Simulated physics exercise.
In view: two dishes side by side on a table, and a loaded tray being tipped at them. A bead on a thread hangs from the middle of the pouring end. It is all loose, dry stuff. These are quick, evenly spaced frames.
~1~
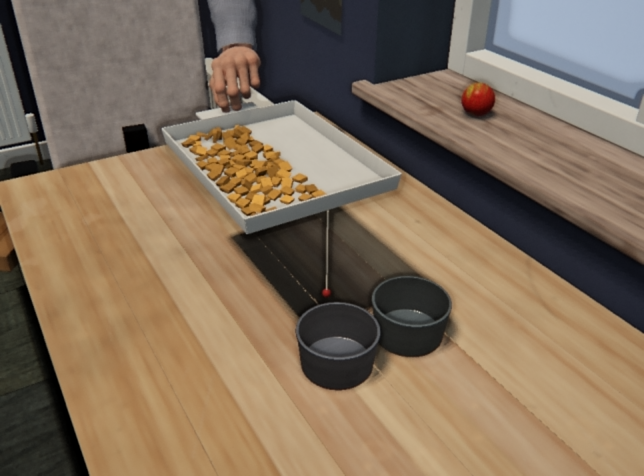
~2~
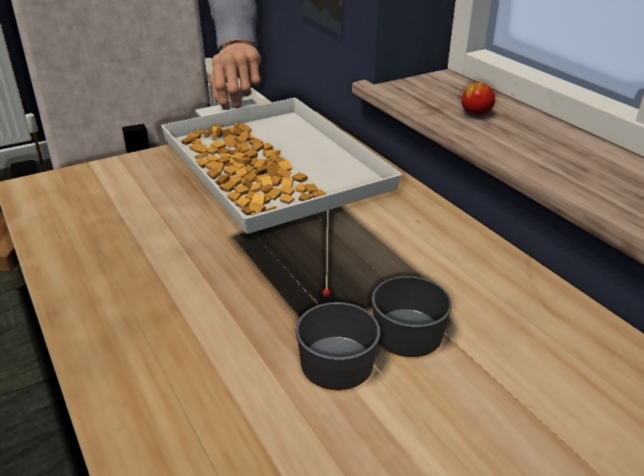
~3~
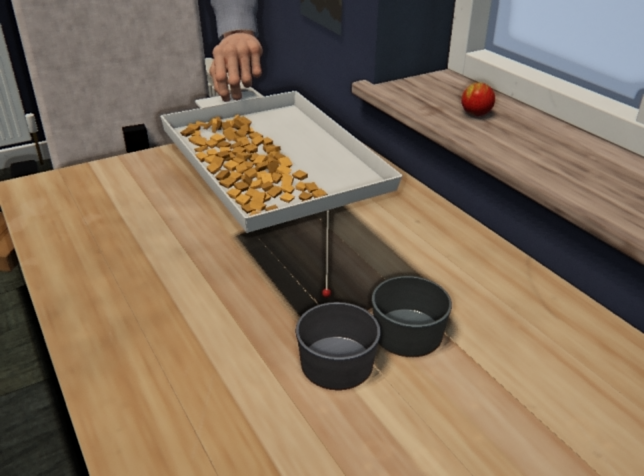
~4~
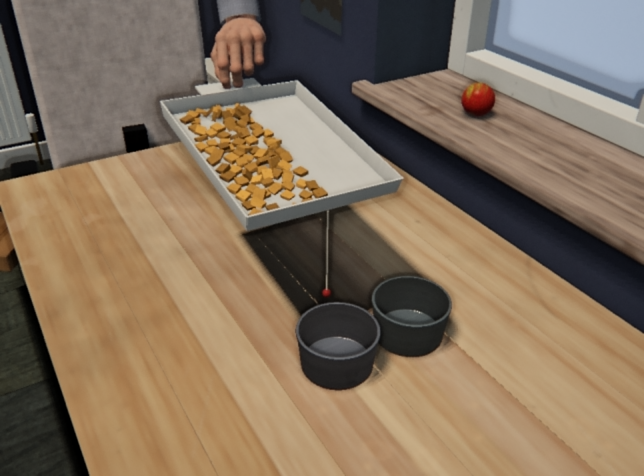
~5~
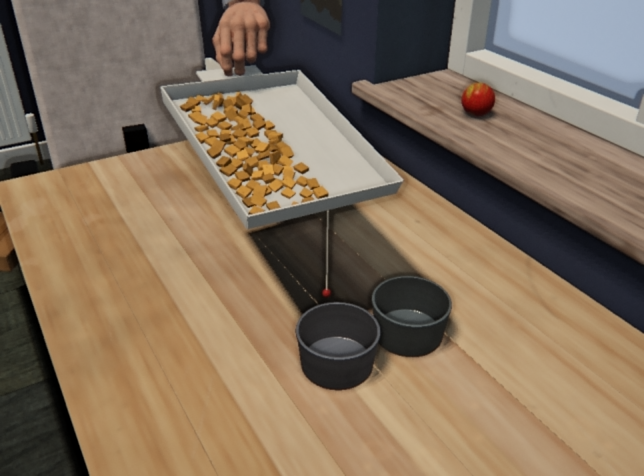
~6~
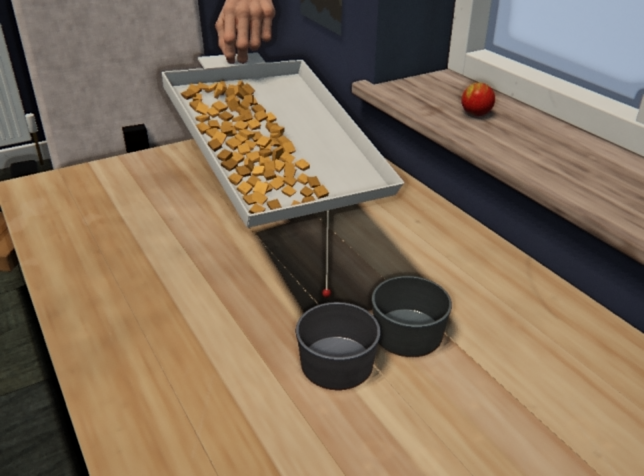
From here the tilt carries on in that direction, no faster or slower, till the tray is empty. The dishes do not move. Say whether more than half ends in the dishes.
Together they catch more than half.
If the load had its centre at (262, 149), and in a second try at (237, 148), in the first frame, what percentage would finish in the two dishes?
First some 80, then 70 per cent.
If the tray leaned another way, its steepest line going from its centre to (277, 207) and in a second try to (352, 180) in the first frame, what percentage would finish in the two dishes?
In turn 10 and 30 in a hundred.
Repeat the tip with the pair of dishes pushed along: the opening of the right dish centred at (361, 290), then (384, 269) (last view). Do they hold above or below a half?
In turn: Under half; the smaller part.
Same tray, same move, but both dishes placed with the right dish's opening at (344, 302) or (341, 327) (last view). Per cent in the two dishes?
The first gives 20 %, the second 30 %.
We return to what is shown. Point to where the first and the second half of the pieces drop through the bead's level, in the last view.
Early half (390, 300), late half (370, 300).
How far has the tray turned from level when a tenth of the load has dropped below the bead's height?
At about 75°.
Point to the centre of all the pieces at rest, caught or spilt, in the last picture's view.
Around (393, 337).
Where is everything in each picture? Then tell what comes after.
In the first frame, corners of the pouring end near (246, 217) and (398, 173), level; middle of the load near (244, 162), cereal squares; left dish near (359, 368); right dish near (434, 336); bead on its thread near (327, 293).
In the second frame, corners of the pouring end near (246, 217) and (398, 174), level; middle of the load near (244, 161).
In the third frame, corners of the pouring end near (247, 216) and (399, 175), tipped barely, lowest at the right corner; middle of the load near (244, 156).
In the fourth frame, corners of the pouring end near (248, 215) and (400, 177), tipped a little, lowest at the right corner; middle of the load near (248, 159).
In the fifth frame, corners of the pouring end near (249, 214) and (400, 179), tipped a little, lowest at the right corner; middle of the load near (249, 152).
In the sixth frame, corners of the pouring end near (250, 213) and (401, 182), tipped clearly, lowest at the right corner; middle of the load near (250, 145); left dish near (359, 368); right dish near (434, 336).
Shortly afterwards, tray tipped steeply; all but a few on the tray; only a few in the air.
Next, tray tipped past a quarter turn; the bulk on the tray; only a few in the left dish; a little in the right dish; only a few outside both; only a few in the air.
Some moments later, tray tipped past a quarter turn; near a third in the left dish; near half in the right dish; near a quarter outside both.
In the end, tray tipped past a quarter turn; near a third in the left dish; near half in the right dish; near a quarter outside both.
